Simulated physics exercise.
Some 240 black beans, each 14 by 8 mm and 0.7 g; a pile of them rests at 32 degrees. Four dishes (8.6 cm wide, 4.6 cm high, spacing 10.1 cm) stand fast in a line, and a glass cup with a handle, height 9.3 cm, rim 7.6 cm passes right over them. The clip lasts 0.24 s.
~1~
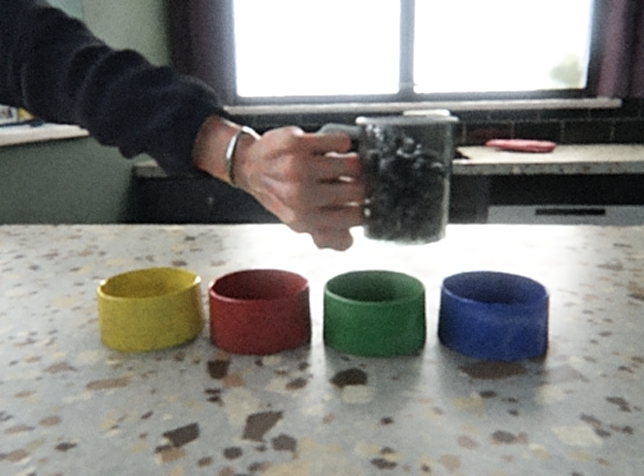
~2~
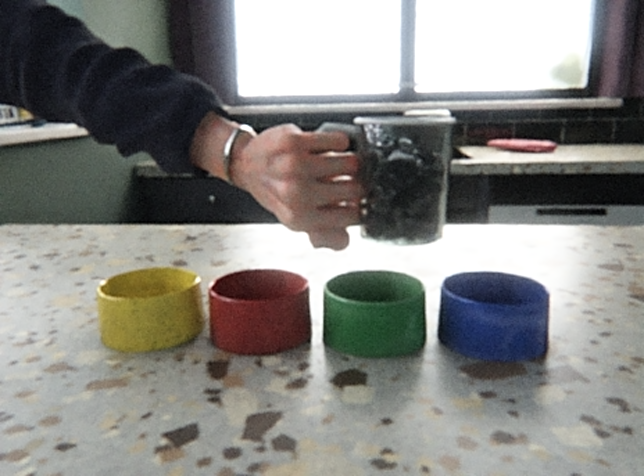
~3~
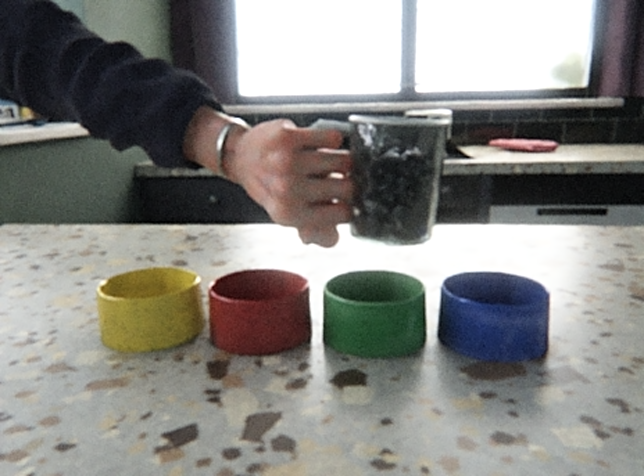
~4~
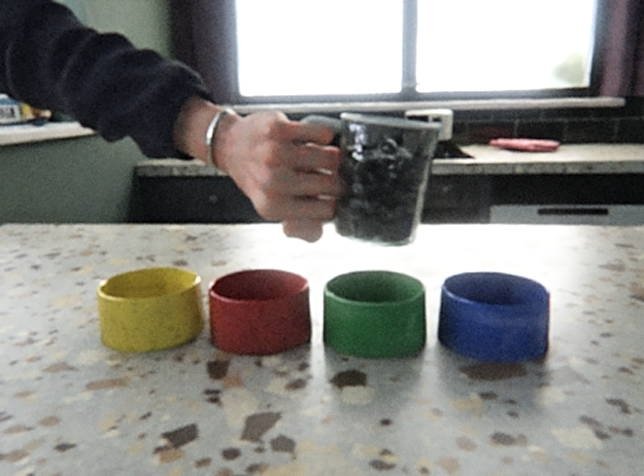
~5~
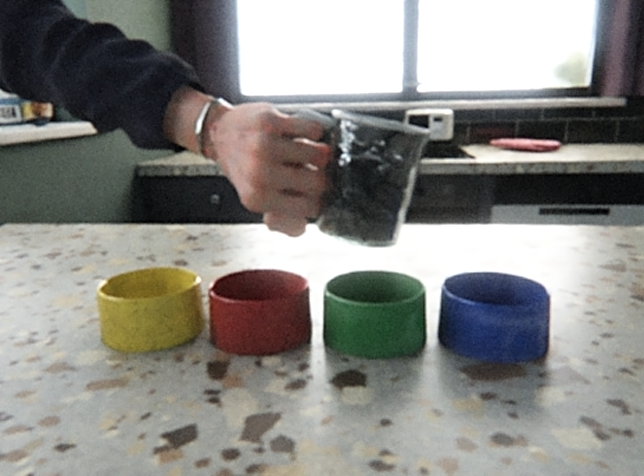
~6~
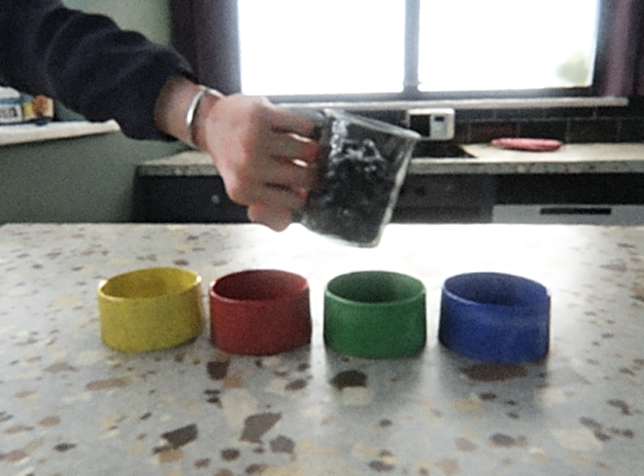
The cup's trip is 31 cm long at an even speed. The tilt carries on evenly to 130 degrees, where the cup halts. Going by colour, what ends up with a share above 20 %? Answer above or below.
Red: Below, blue: Below, green: Below, yellow: Above, counter: Above.
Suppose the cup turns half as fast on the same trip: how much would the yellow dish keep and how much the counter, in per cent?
Yellow 90, counter 10.
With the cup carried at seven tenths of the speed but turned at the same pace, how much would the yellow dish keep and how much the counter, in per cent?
Then: Yellow 30, counter 30.
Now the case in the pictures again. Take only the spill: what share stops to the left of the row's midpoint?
About 100 per cent.
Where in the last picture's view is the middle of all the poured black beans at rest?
Around (142, 313).
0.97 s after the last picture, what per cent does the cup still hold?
Roughly 90 per cent.
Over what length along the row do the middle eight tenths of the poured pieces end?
Some 11 cm.
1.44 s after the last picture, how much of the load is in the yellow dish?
Some 65 per cent.
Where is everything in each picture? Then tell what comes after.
The first frame shows cup at (405, 179), tilt 0 degrees, lip at (455, 120), moved 0.0 cm; middle of the pieces at (403, 193); blue dish at (494, 287); green dish at (374, 285); red dish at (259, 284); yellow dish at (149, 283).
The second frame shows cup at (403, 179), tilt 1 degrees, lip at (453, 121), moved 0.2 cm; middle of the pieces at (400, 193).
The third frame shows cup at (394, 179), tilt 4 degrees, lip at (448, 123), moved 0.9 cm; middle of the pieces at (391, 193).
The fourth frame shows cup at (382, 180), tilt 8 degrees, lip at (439, 128), moved 1.9 cm; middle of the pieces at (378, 193).
The fifth frame shows cup at (369, 180), tilt 12 degrees, lip at (429, 132), moved 3.0 cm; middle of the pieces at (364, 193).
The sixth frame shows cup at (356, 180), tilt 17 degrees, lip at (419, 137), moved 4.0 cm; middle of the pieces at (350, 193); blue dish at (495, 288); green dish at (375, 286); red dish at (260, 284); yellow dish at (150, 283).
Then, 0.58 s after the last picture, tilt 70 degrees; cup holds 100 %.
Then, 0.97 s after the last picture, tilt 106 degrees; cup holds 90 %, red 5 %, yellow 5 %.
Then, 1.44 s after the last picture, tilt 130 degrees; cup holds 0 %, red 5 %, yellow 65 %.
In the end, red 5 %, blue 0 %, green 0 %, yellow 65 %, counter 30 %.
